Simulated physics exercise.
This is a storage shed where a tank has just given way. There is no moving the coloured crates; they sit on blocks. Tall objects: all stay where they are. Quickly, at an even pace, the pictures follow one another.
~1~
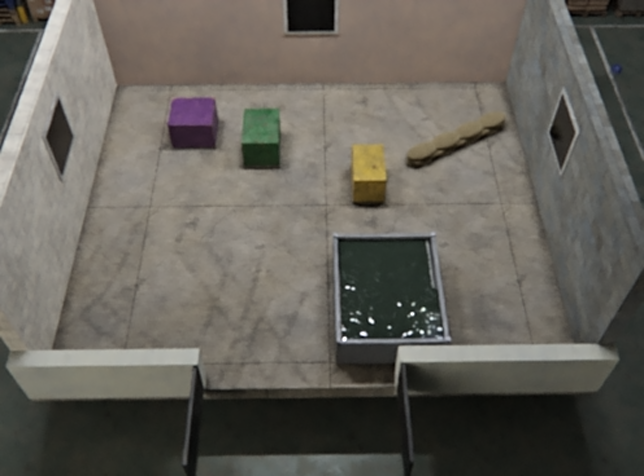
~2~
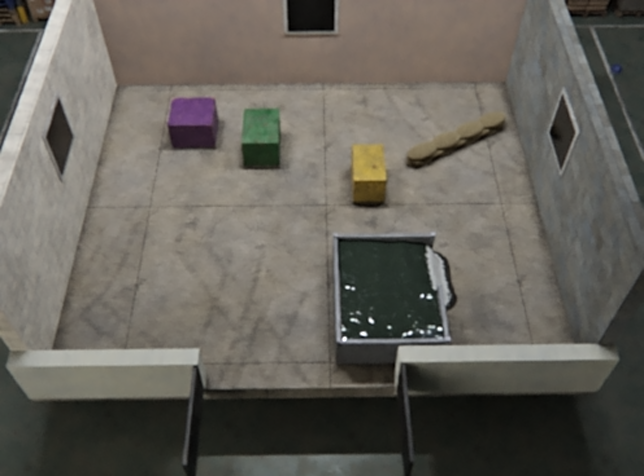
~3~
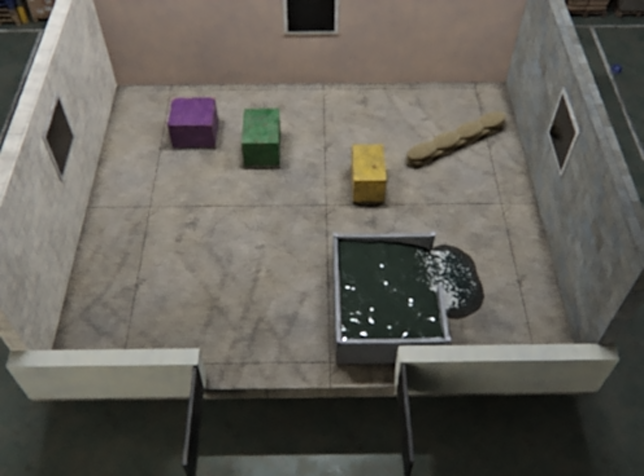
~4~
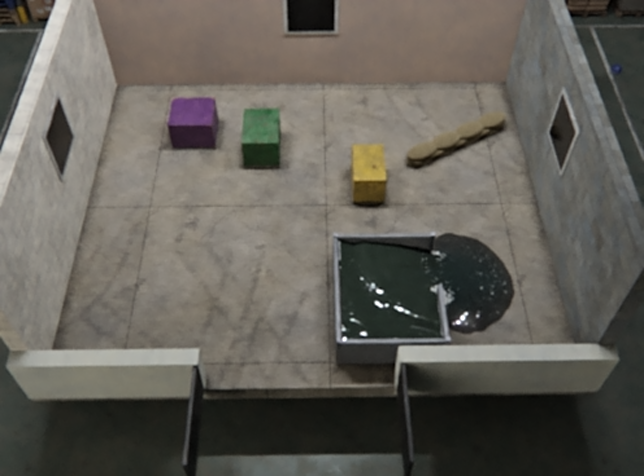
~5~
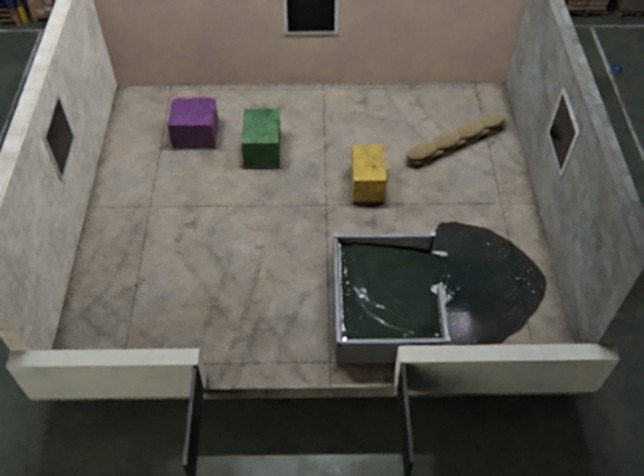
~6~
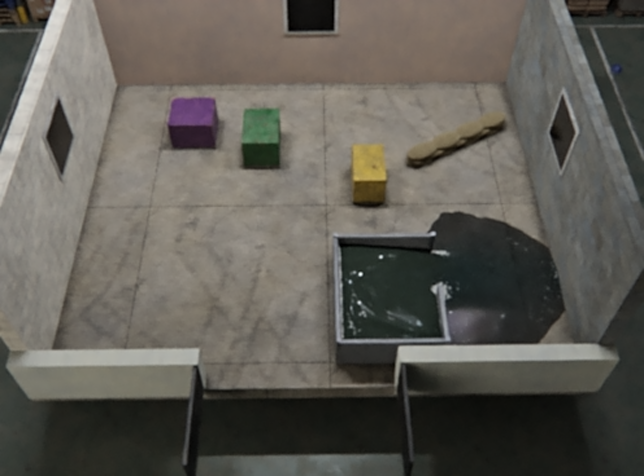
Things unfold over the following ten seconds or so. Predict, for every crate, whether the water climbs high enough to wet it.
My prediction: The yellow crate gets wetted; the green crate remains dry; the purple crate remains dry.
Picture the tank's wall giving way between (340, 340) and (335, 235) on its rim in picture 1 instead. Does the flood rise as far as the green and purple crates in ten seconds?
The green one is reached; the purple one is reached.
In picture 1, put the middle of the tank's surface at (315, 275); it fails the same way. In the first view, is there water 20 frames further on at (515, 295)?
Verdict on that spot: Inundated.
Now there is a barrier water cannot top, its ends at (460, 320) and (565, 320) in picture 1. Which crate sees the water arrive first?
First to be reached: The yellow one.
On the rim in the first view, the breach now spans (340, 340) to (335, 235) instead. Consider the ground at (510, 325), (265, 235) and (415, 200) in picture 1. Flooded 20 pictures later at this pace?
Going through them in turn: Still unsoaked, then reached by the flood, then still unsoaked.
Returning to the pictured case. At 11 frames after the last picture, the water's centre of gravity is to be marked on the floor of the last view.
The balance point is around (447, 282).
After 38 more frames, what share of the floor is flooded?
Roughly 35 percent, I'd say.
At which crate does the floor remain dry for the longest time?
Looks like the purple-painted one to me.
A moment on, water covers 10 % of the floor; the yellow crate not reached, the green crate not reached, the purple crate not reached.
Next, water covers 15 % of the floor; the yellow crate not reached, the green crate not reached, the purple crate not reached.
Then, water covers 20 % of the floor; the yellow crate not reached, the green crate not reached, the purple crate not reached.
Later, water covers 35 % of the floor; the yellow crate water round its plinth, the green crate not reached, the purple crate not reached.
In the end, water covers 50 % of the floor; the yellow crate was topped, the green crate stayed above the water, the purple crate stayed above the water.
